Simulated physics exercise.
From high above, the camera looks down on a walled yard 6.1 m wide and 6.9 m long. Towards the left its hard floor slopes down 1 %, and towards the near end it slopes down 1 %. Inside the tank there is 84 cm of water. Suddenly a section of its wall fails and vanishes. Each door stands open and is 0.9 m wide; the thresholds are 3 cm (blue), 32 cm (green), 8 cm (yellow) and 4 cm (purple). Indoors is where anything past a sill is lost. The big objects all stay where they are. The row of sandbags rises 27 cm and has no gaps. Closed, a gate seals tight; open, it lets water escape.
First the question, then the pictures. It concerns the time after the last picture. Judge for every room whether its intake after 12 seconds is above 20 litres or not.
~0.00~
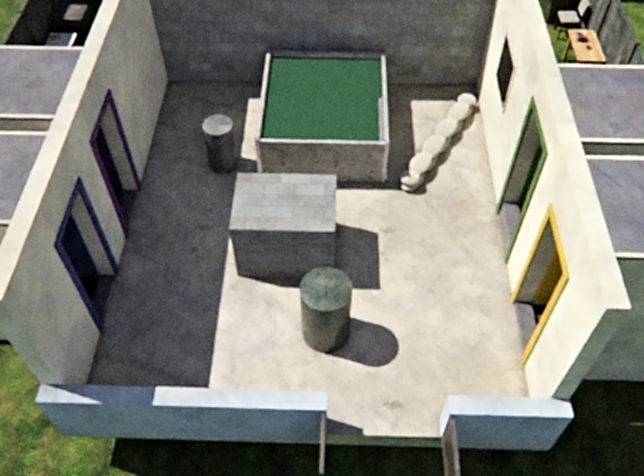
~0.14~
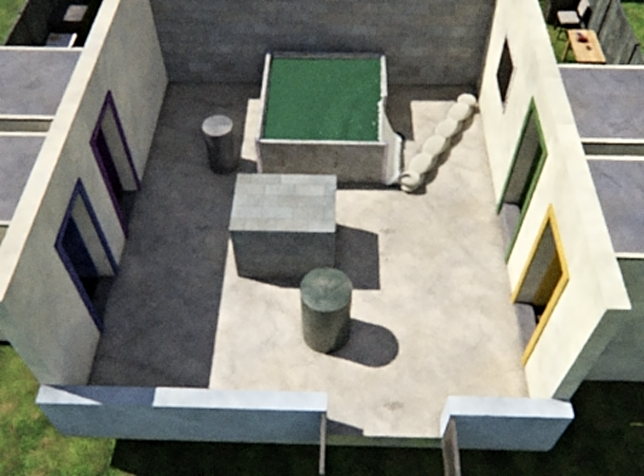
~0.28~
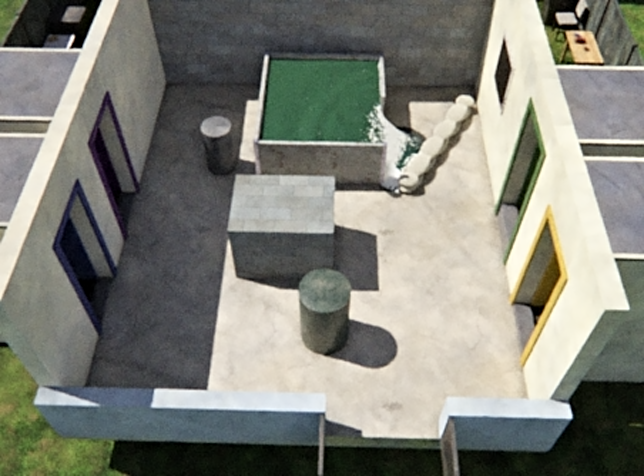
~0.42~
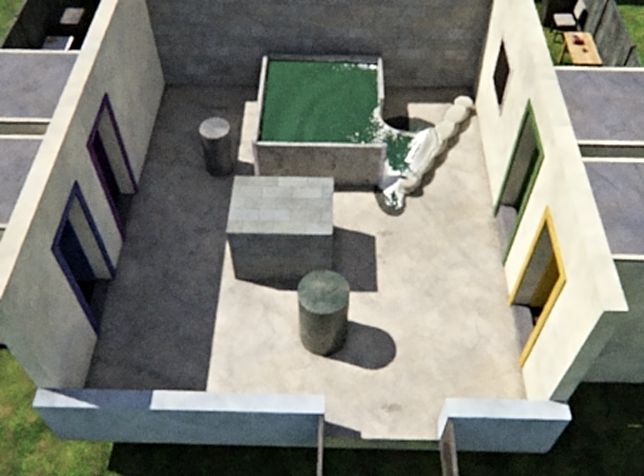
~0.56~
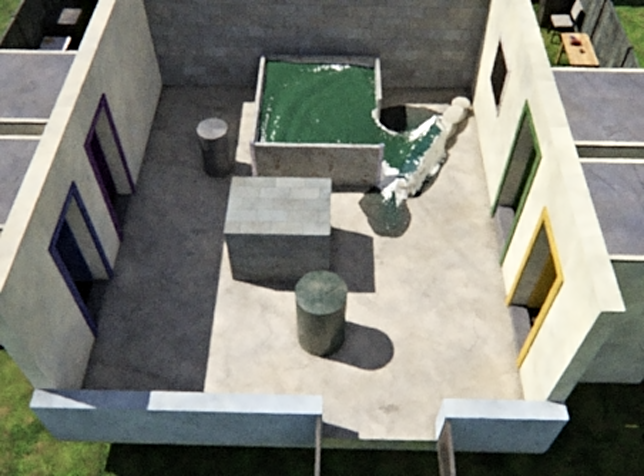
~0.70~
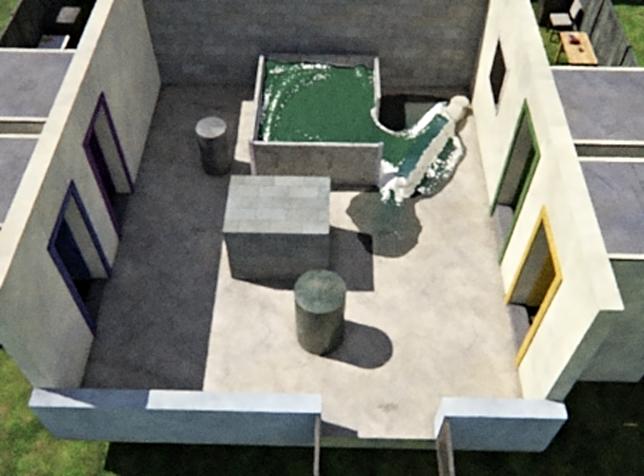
My prediction: At the blue door the amount will overshoot the limit; at the green door the amount will not overshoot the limit; at the yellow door the amount will not overshoot the limit; at the purple door the amount will not overshoot the limit.
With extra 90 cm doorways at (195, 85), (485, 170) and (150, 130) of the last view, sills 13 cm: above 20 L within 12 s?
Per doorway, in order: Insufficient / sufficient / insufficient.
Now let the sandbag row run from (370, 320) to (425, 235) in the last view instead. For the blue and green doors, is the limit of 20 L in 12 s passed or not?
Against that limit: Blue above, green under.
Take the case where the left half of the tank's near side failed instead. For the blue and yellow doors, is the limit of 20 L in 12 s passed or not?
Blue: Beyond limit; yellow: Within limit.
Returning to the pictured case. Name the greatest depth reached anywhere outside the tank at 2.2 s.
It tops out at some 50 cm.
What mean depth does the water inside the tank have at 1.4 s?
Roughly 58 centimetres.
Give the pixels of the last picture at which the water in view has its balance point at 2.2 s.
(360, 148).
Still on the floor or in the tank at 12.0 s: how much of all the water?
78 %.
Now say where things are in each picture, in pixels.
The first frame shows the tank at (324, 98) is whole and still, 84 cm deep.
In the second frame, water pours out at (382, 143) and has run 0.7 m, to (387, 185); typically 11 cm deep outside, 84 cm at the tank's back.
In the third frame, water pours out at (380, 147) and has run 0.9 m, to (420, 138); typically 22 cm deep outside, 84 cm at the tank's back.
In the fourth frame, the front is at (437, 130), 1.4 m from the gap at (378, 150); 1.6 m2 of floor is under water; 84 cm left at the back of the tank.
In the fifth frame, the front is at (446, 118), 1.8 m from the gap at (376, 150); 2.7 m2 of floor is under water; 80 cm left at the back of the tank.
In the sixth frame, the front is at (449, 102), 2.2 m from the gap at (375, 149); 4.1 m2 of floor is under water; 71 cm left at the back of the tank.
After 1.4 s water covers 25 % of the floor and is deepest (62 cm) near (404, 167); blue door not reached, green door 9 cm at the sill, 0 L in, yellow door not reached, purple door not reached.
After 2.2 s water covers 40 % of the floor and is deepest (50 cm) near (426, 87); blue door not reached, green door 15 cm at the sill, 0 L in, yellow door 8 cm at the sill, 0 L in, purple door not reached.
After 3.5 s water covers 55 % of the floor and is deepest (38 cm) near (394, 174); blue door not reached, green door 10 cm at the sill, 0 L in, yellow door 5 cm at the sill, 0 L in, purple door not reached.
After 7.0 s water covers 85 % of the floor and is deepest (26 cm) near (394, 174); blue door 3 cm at the sill, 0 L in, green door 3 cm at the sill, 0 L in, yellow door 5 cm at the sill, 1 L in, purple door 4 cm at the sill, 0 L in.
After 12.0 s water covers 90 % of the floor and is deepest (20 cm) near (384, 174); blue door 10 cm at the sill, 73 L in, green door 1 cm at the sill, 0 L in, yellow door 4 cm at the sill, 2 L in, purple door 3 cm at the sill, 0 L in.
